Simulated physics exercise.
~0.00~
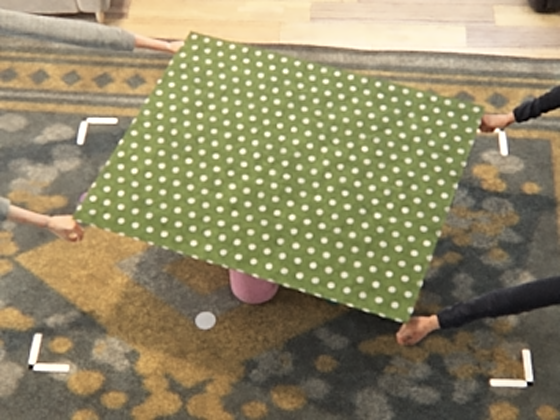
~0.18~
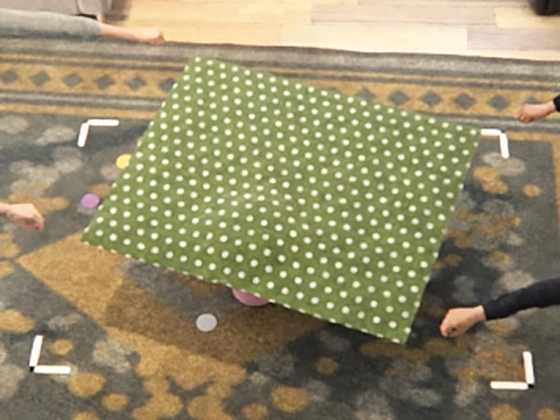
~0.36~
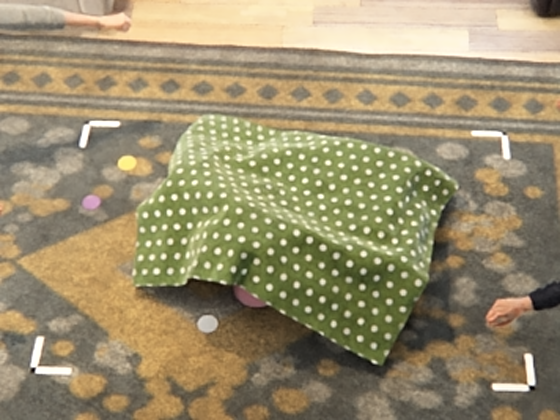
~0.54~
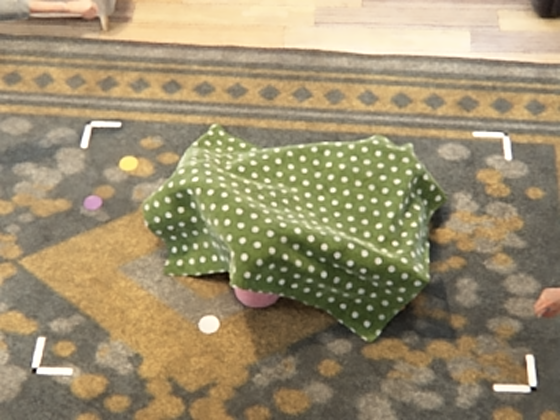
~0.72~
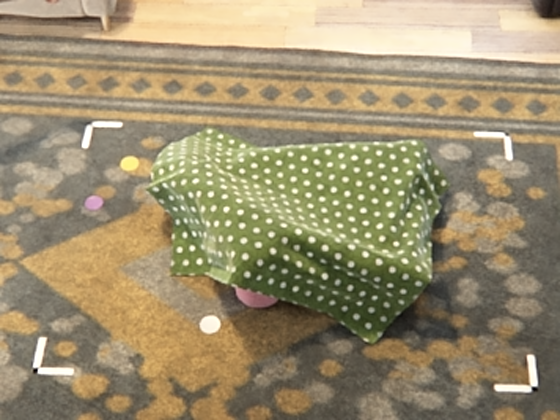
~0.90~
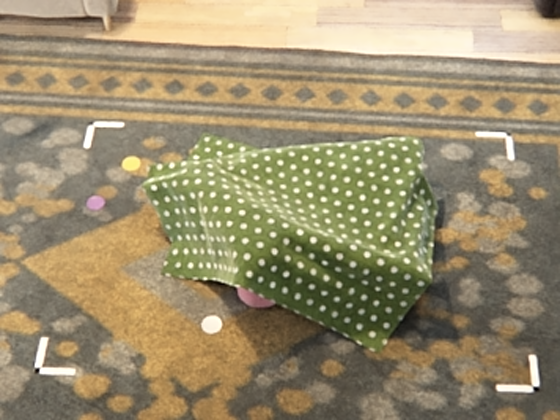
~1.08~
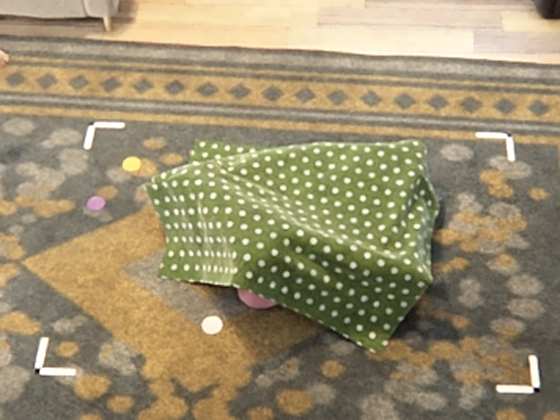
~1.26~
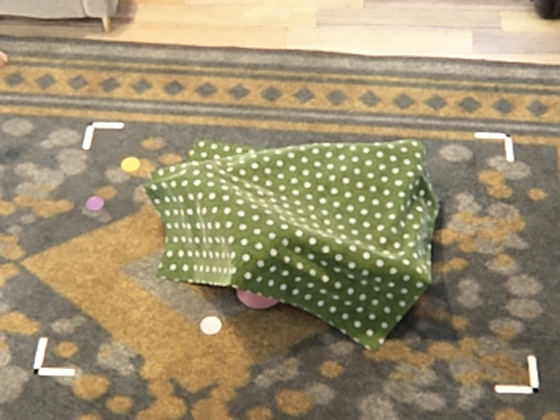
On a patterned grey and gold carpet framed by white corner marks, seen from above at a slant, hands at both sides stretch out a green sheet with white dots. A pink tub peeks from beneath its near edge, with a small white disc just in front. The hands let go and the sheet drops, uncovering a yellow disc and a purple one at the left. It crumples over hidden shapes as the arms withdraw, then its edges shift slightly. It ends draped in a lumpy, peaked heap, the pink tub still partly showing and the three discs in the open.
